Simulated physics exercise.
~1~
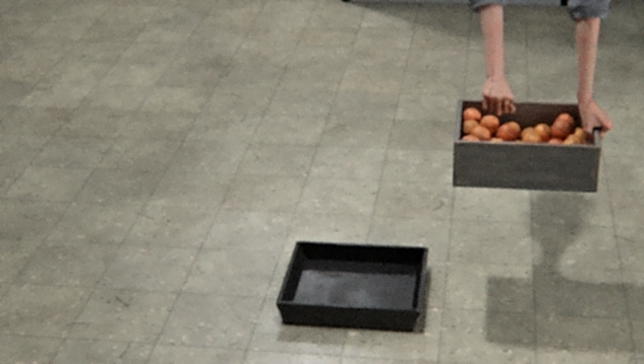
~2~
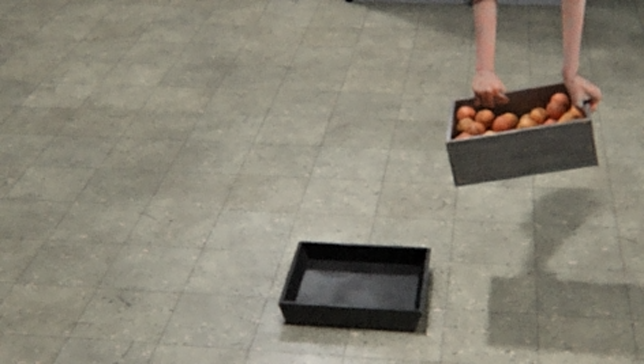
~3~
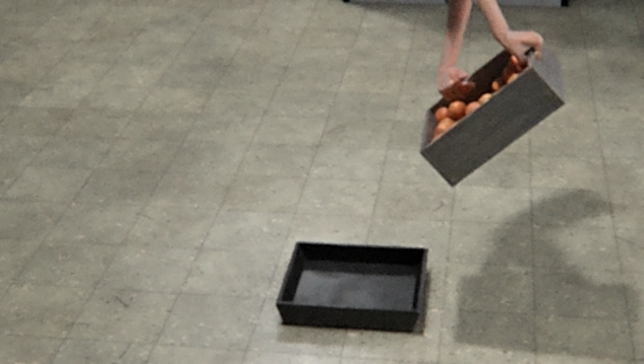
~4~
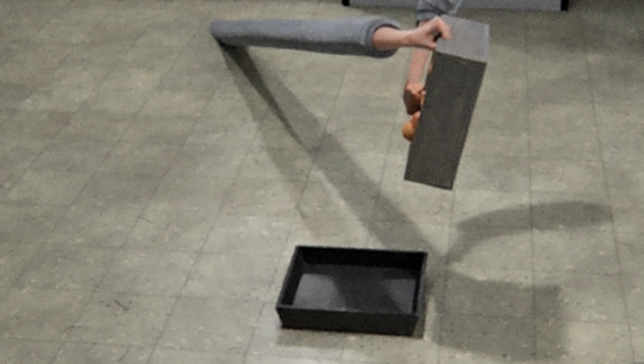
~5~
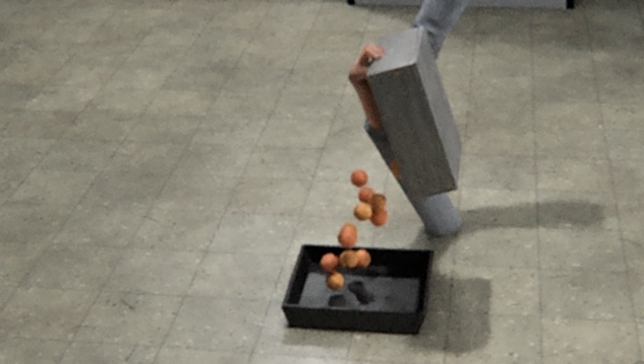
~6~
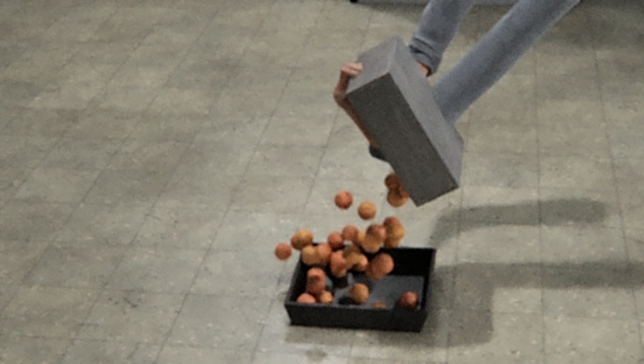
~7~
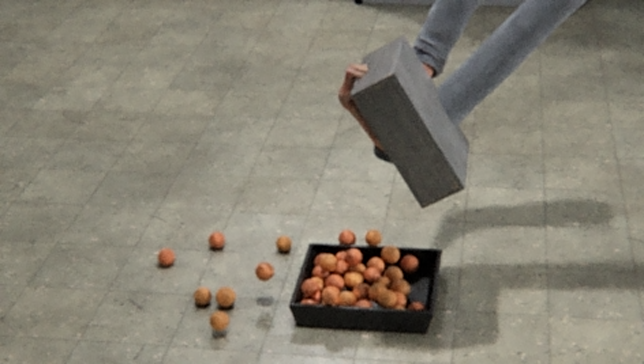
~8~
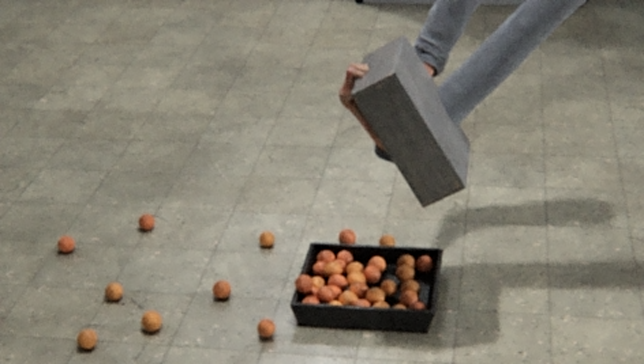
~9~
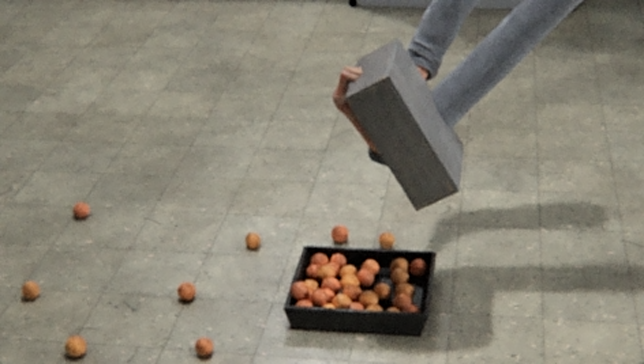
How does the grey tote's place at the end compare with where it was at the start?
It starts up at the right, well to the side of the black basket. By the end it is held clearly further left and slightly lower, above and just right of the basket.
